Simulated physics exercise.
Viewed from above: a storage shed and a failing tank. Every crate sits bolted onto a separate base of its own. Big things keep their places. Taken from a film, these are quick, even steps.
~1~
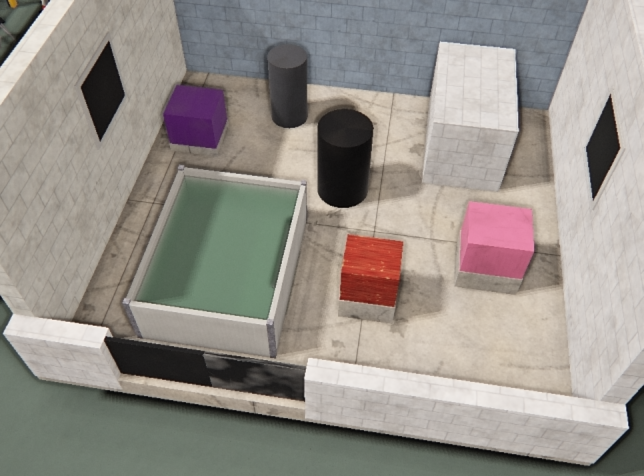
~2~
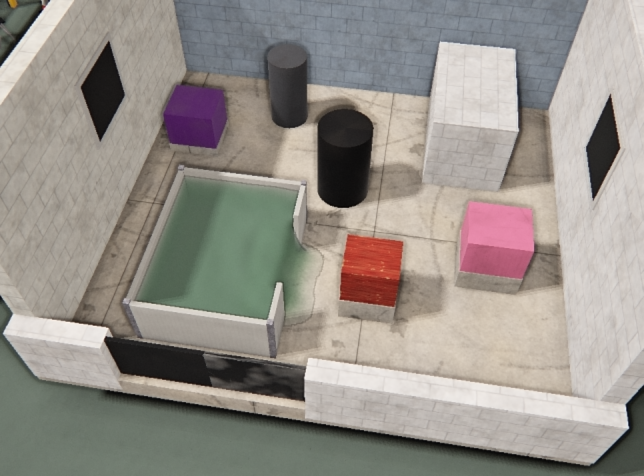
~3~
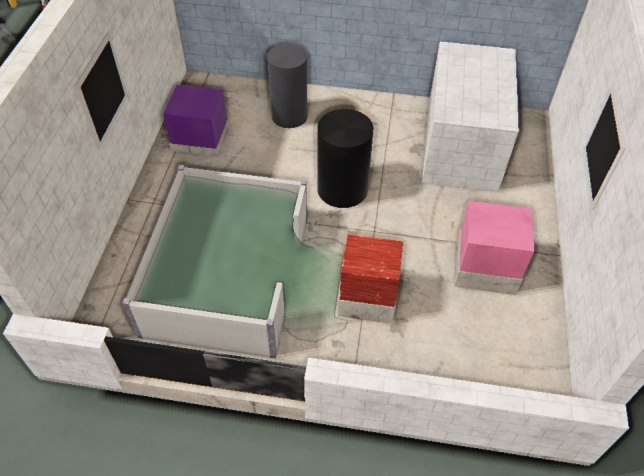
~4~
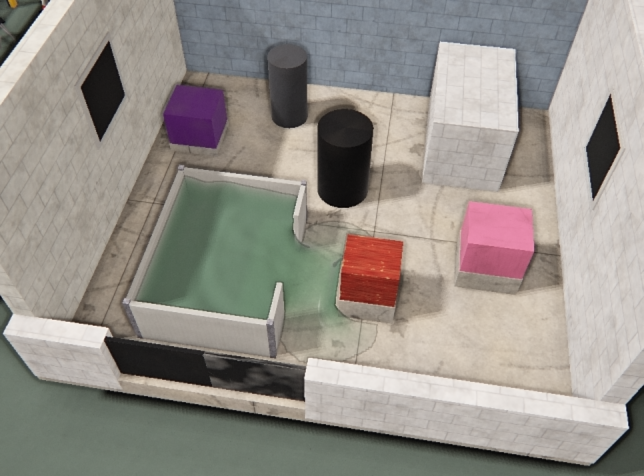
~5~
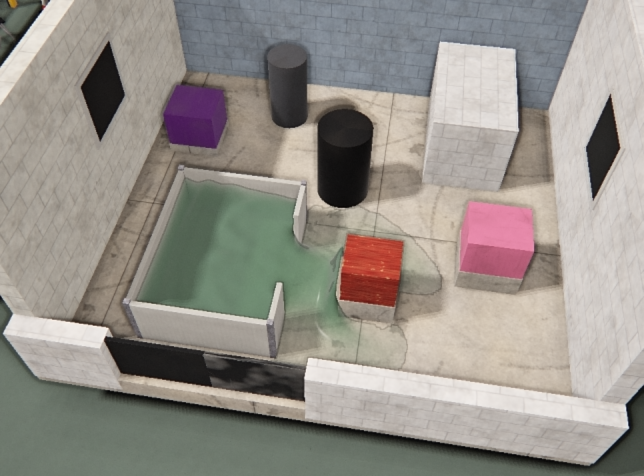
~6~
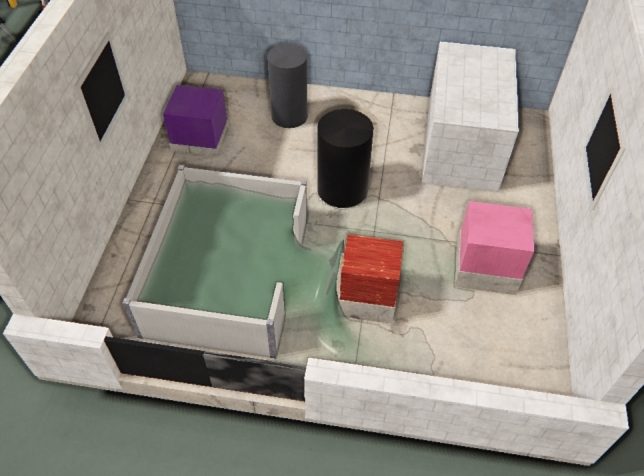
The clip shows a miniature walled room with an open tank of green water; a gap opens in the tank's right side, and water pours out, flowing around a red block and spreading across the floor toward a pink block.
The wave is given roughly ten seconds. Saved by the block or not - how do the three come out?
As I see it, the pink crate will have no water on it; the purple crate will have no water on it; the red crate will have water on it.
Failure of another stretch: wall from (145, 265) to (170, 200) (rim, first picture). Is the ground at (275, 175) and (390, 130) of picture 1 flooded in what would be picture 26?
In the order asked: Swamped and swamped.
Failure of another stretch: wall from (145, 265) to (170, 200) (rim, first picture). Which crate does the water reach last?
The one in pink.
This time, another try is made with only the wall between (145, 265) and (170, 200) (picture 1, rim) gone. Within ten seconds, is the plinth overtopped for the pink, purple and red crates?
Pink stays untouched, purple gets drenched, red stays untouched.
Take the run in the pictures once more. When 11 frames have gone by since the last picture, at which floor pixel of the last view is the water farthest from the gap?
I'd say at around (539, 121).
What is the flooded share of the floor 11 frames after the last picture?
Roughly 50 percent, I'd say.
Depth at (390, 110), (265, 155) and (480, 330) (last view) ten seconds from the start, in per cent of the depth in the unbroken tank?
My figures are about 12, 10 and 10 percent.
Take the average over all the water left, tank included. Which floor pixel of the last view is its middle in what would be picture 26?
Close to (336, 268), I reckon.
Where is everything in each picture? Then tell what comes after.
The first frame shows the open tank at (222, 243) is whole and still.
In the second frame, water pours out at (287, 273) and has run to (311, 251).
In the third frame, water pours out at (287, 274) and has run to a hidden place.
In the fourth frame, water pours out at (287, 274) and has run to a hidden place.
In the fifth frame, water pours out at (287, 274) and has run to (433, 275).
In the sixth frame, the front is at (453, 255), out from the gap at (287, 273).
A moment on, water covers 35 % of the floor; the pink crate water round its plinth, the purple crate not reached, the red crate water round its plinth.
Next, water covers 50 % of the floor; the pink crate water round its plinth, the purple crate not reached, the red crate water round its plinth.
Then, water covers 70 % of the floor; the pink crate water round its plinth, the purple crate water round its plinth, the red crate water round its plinth.
Later, water covers 95 % of the floor; the pink crate water round its plinth, the purple crate water round its plinth, the red crate water round its plinth.
In the end, water covers 100 % of the floor; the pink crate stayed above the water, the purple crate stayed above the water, the red crate was topped.
